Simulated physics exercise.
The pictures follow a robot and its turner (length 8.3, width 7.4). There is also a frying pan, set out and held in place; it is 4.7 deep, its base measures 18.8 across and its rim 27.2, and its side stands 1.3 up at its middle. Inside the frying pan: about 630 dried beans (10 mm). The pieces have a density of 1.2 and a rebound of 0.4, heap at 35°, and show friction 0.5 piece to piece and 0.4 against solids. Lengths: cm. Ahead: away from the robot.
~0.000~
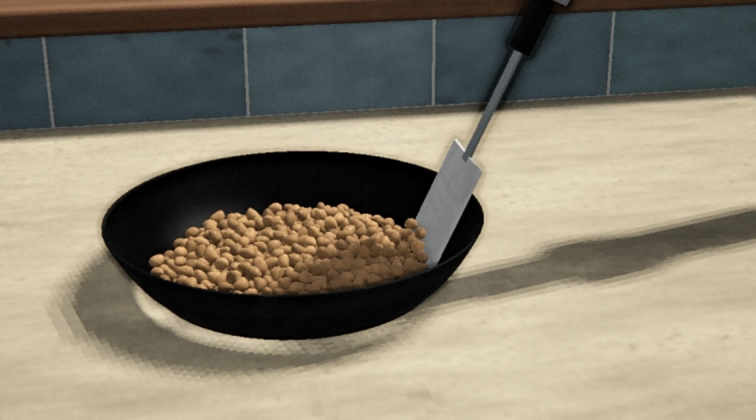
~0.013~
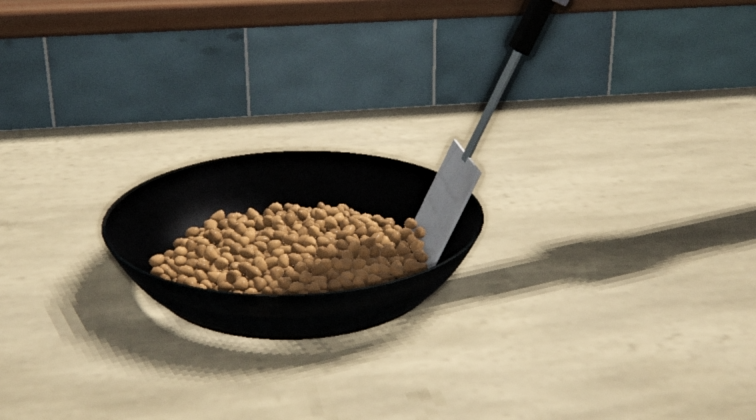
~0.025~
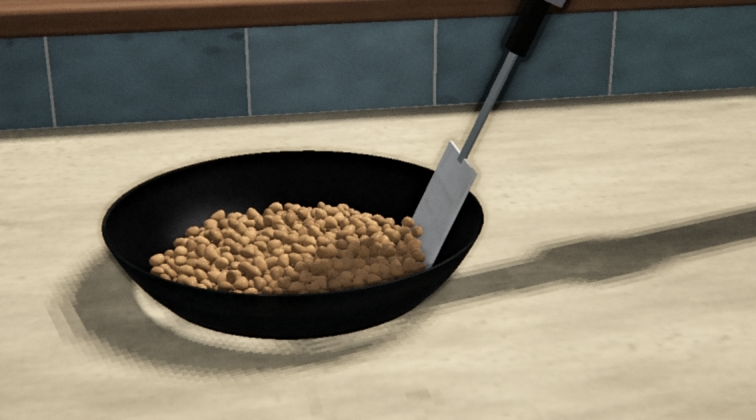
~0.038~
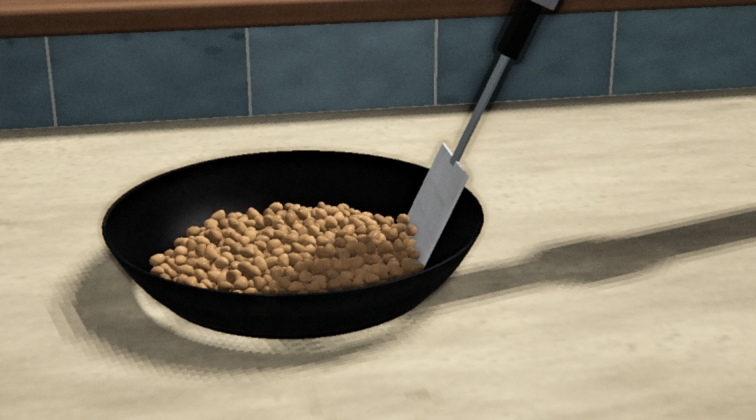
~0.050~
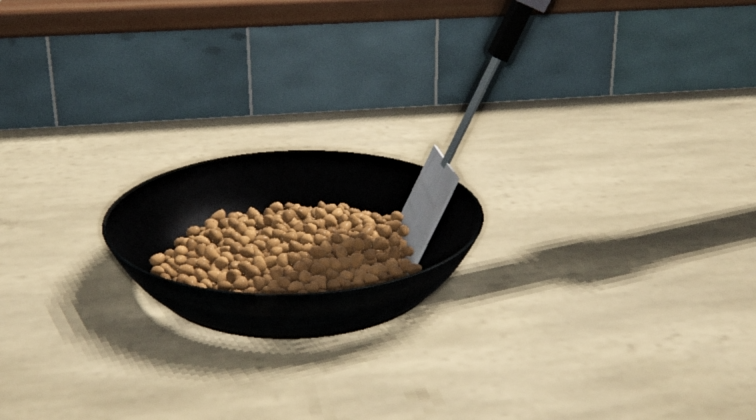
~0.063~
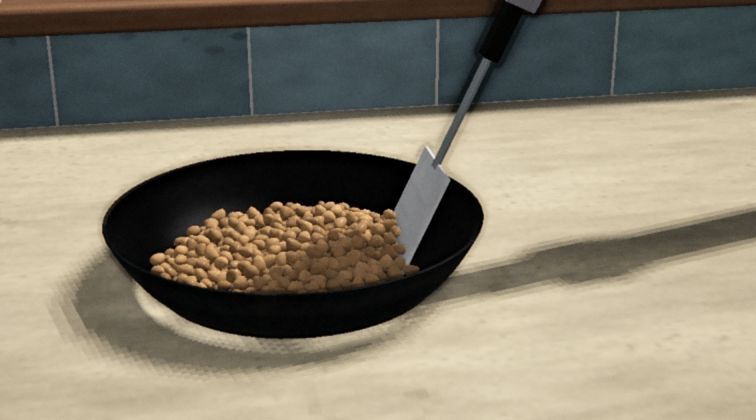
A black frying pan heaped with brown beans sat still on a pale counter while a metal turner with a black handle, leaning at its right side, slid slowly a short way left against the beans.
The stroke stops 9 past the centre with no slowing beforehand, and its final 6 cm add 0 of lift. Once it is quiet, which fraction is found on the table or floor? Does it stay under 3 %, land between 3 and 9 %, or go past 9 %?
It lands between 3 and 9 %.
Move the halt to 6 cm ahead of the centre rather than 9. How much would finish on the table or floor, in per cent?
About 0 %.
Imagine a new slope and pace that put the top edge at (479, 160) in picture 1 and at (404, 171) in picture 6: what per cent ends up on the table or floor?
Off the vessel, on the table or floor: Some 15 percent.
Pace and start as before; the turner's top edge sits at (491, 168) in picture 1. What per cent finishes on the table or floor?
Near 5 in a hundred.
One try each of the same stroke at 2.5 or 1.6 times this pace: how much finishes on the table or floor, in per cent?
I'd expect close to 20 and then close to 15 percent.
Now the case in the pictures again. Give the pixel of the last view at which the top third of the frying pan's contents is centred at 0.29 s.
I'd put it somewhere near (178, 246).
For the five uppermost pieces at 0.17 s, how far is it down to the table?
Around 4 cm above the table.
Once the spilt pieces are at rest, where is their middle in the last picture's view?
Pixel estimate: About (60, 288).
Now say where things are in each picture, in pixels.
In the first frame, turner top edge at (468, 155), sloping 65°; upper third of the load around (299, 249), from x 155 to 425, top at y 210; 632 in the frying pan.
In the second frame, turner top edge at (467, 155), sloping 65°; upper third of the load around (299, 248), from x 155 to 425, top at y 210.
In the third frame, turner top edge at (463, 157), sloping 65°; upper third of the load around (301, 248), from x 155 to 425, top at y 210.
In the fourth frame, turner top edge at (455, 159), sloping 65°; upper third of the load around (306, 247), from x 155 to 425, top at y 210.
In the fifth frame, turner top edge at (446, 161), sloping 65°; upper third of the load around (308, 246), from x 155 to 420, top at y 210.
In the sixth frame, turner top edge at (437, 162), sloping 65°; upper third of the load around (307, 245), from x 155 to 420, top at y 205; 632 in the frying pan.
By 0.17 s, sloping 65°, highest piece 4 above the table; 632 in the frying pan.
By 0.29 s, sloping 65°, highest piece 5 above the table; 632 in the frying pan.
By 0.54 s, sloping 65°, highest piece 6 above the table; 596 in the frying pan, 34 on the table or floor, 2 on the blade or in flight.
By 1.59 s, sloping 65°, highest piece 6 above the table; 596 in the frying pan, 36 on the table or floor.
Final count, 596 in the frying pan, 36 on the table or floor. That is 6 % on the table or floor.
